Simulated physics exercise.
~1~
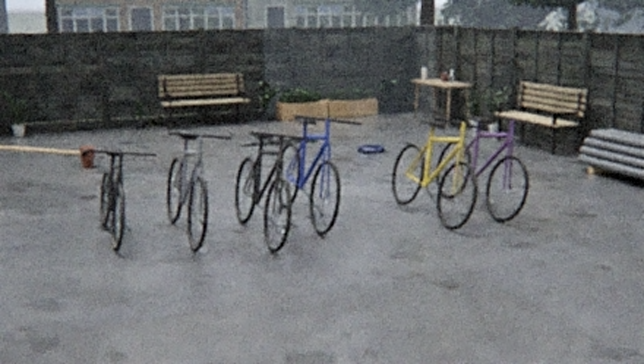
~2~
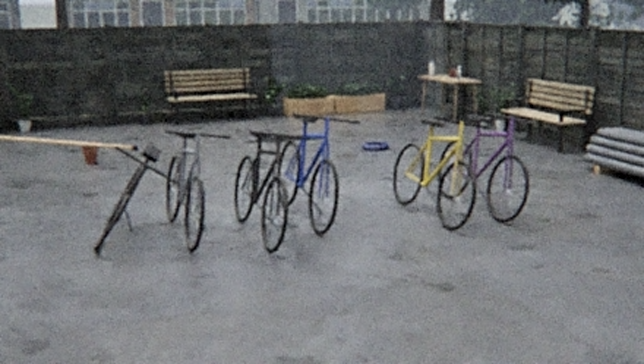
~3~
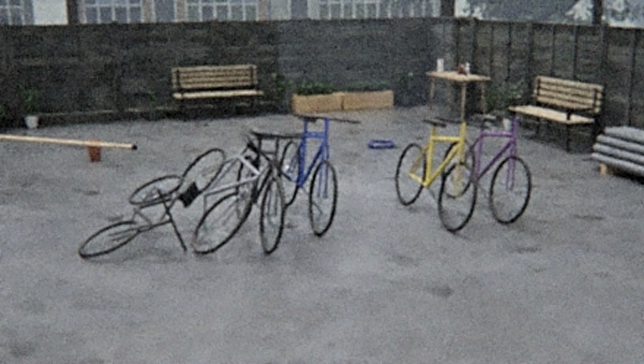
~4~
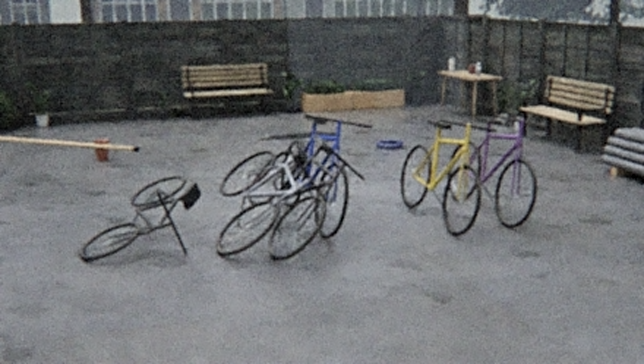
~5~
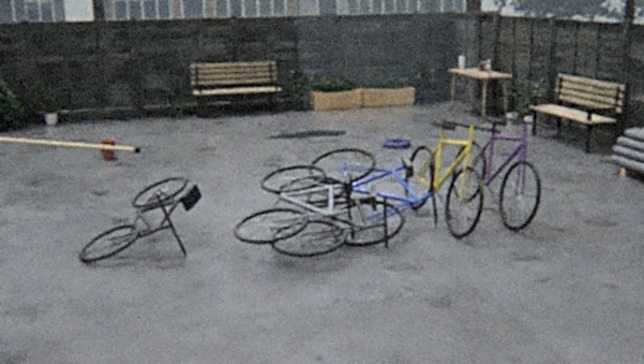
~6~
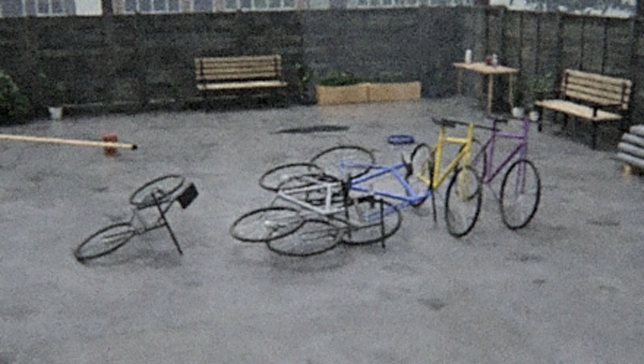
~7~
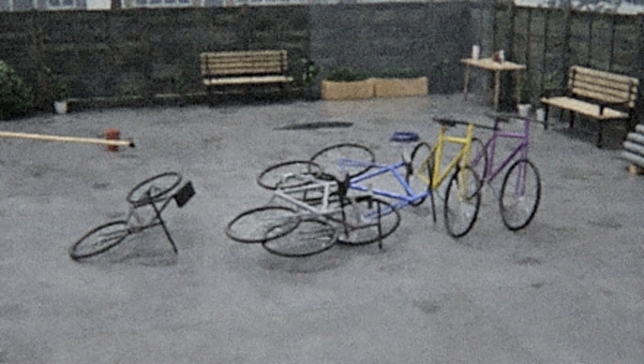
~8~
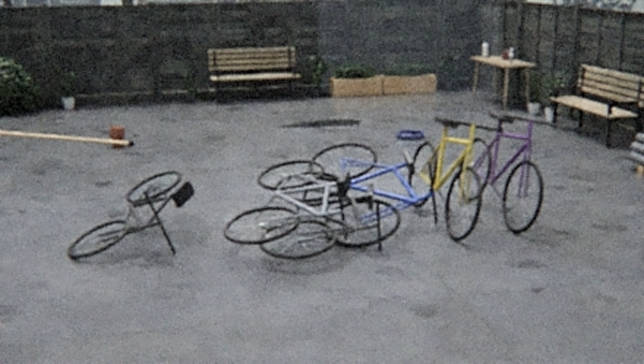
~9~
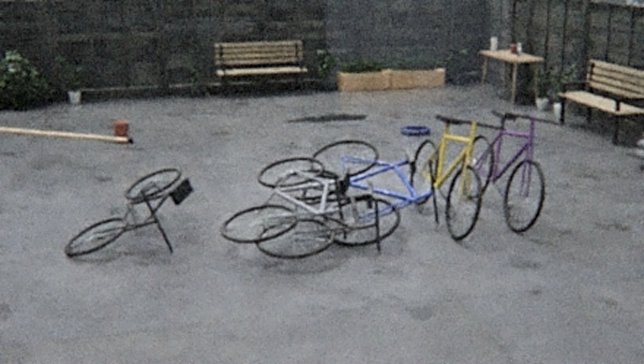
A row of parked bicycles toppling rightward one after another until four lie down, the yellow and purple ones still standing.
